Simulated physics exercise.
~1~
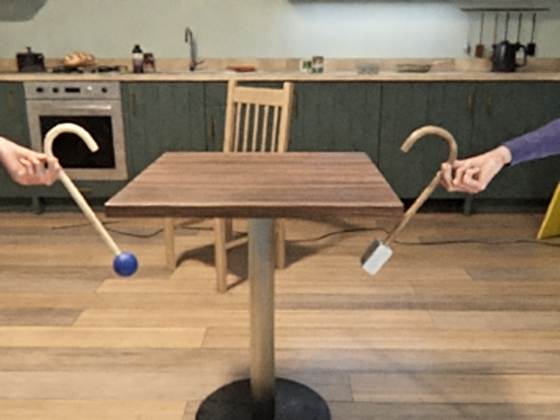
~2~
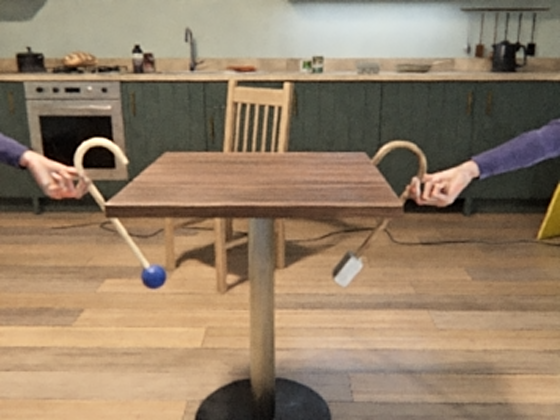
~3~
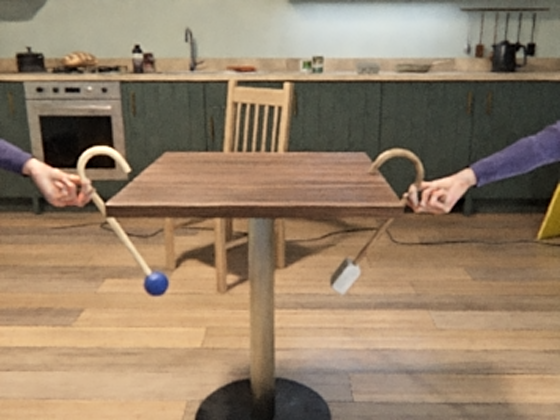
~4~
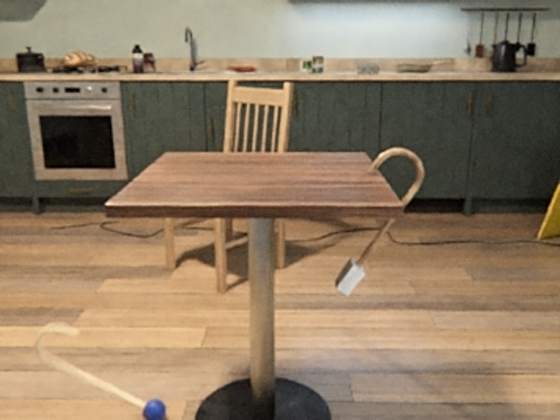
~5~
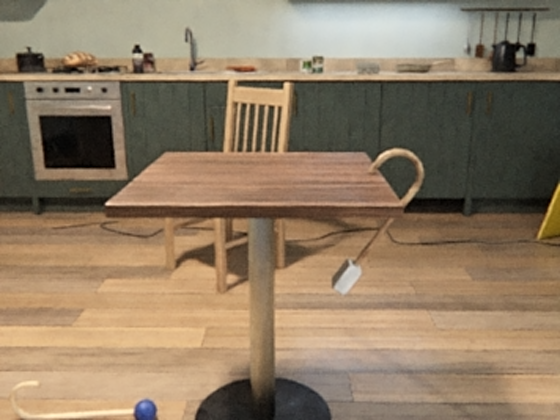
A wooden cane-like stick with a blue ball at its lower end is held by a hand at the left of a brown pedestal table, while another hand holds a similar hooked stick with a pale rectangular block at the right. The still, front-on view shows a kitchen with dark green cabinets, an oven and a wooden chair behind. Both hands bring the curved handles inward to the table's edges, then let go and leave. The blue-tipped stick drops to the floor at lower left and tips flatter, while the block-tipped one stays hanging from the right edge.
